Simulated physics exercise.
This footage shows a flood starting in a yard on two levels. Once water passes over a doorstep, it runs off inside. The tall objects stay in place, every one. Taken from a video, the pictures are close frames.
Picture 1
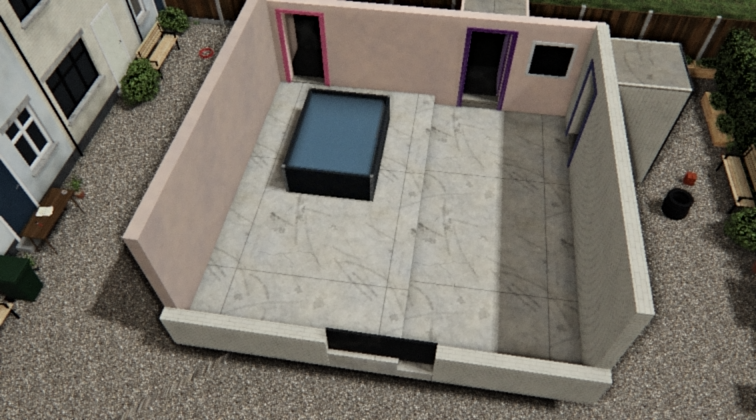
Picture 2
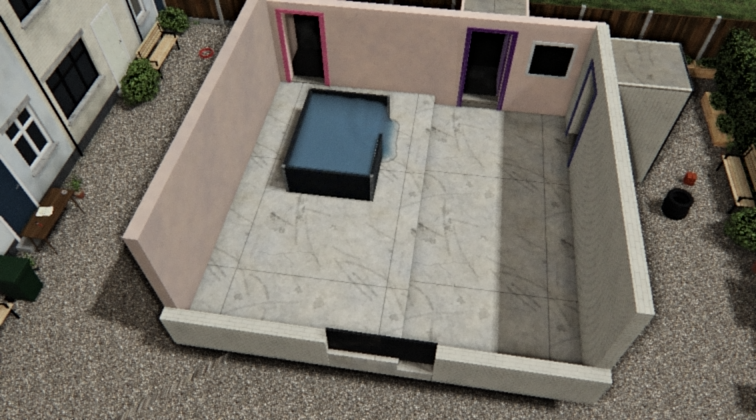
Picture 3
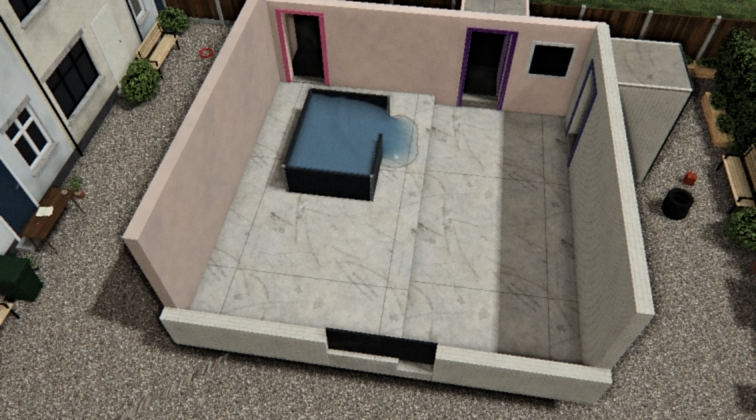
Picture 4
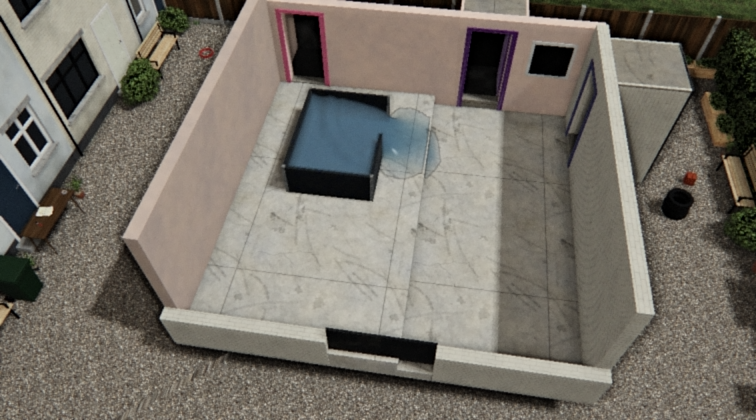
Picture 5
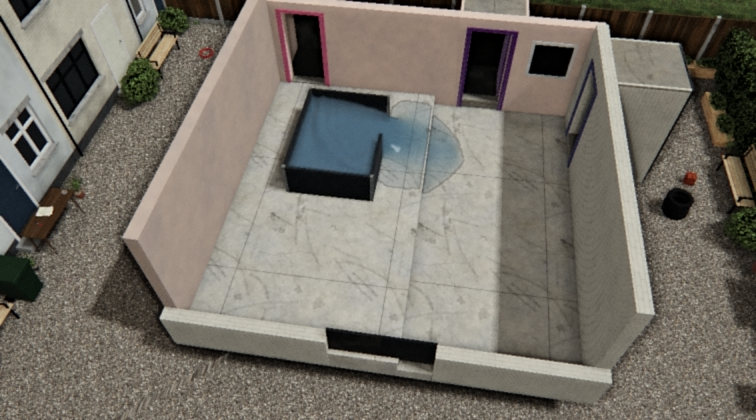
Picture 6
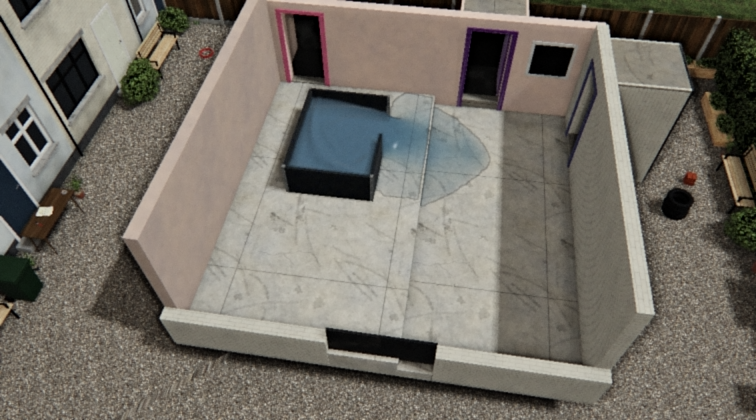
In a walled yard with pale stone paving, a dark tank of water opened on its right side, and the water poured out and spread rightward across the floor in a widening puddle.
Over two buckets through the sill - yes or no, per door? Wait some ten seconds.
Purple door - no, blue door - yes, pink door - no.
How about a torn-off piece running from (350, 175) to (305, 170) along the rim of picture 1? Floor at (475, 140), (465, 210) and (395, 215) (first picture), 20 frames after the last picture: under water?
Untouched, untouched, untouched.
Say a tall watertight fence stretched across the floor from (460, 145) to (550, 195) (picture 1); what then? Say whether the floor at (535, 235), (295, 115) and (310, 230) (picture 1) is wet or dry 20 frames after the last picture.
Lab note - point 1: Inundated; point 2: Parched; point 3: Parched.
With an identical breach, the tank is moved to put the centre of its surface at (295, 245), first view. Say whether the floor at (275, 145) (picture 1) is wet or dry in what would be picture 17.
Untouched.
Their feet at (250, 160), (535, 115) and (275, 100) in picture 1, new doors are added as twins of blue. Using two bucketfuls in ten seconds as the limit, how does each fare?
Stays within it; exceeds it; stays within it.
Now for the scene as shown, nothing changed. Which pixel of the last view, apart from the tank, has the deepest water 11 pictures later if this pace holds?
Look close to (555, 128).
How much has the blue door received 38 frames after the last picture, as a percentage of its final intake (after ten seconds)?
My guess is about 100 %.
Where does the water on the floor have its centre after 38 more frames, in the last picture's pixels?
That puts it at around (453, 195).
A moment on, water covers 30 % of the floor; the purple door wet at the sill, nothing in, the blue door wet at the sill, nothing in, the pink door not reached.
Next, water covers 35 % of the floor; the purple door wet at the sill, nothing in, the blue door over two buckets in, the pink door not reached.
Then, water covers 40 % of the floor; the purple door wet at the sill, nothing in, the blue door far over two buckets in, the pink door not reached.
Later, water covers 55 % of the floor; the purple door wet at the sill, nothing in, the blue door far over two buckets in, the pink door not reached.
In the end, water covers 55 % of the floor; the purple door wet at the sill, nothing in, the blue door far over two buckets in, the pink door not reached.
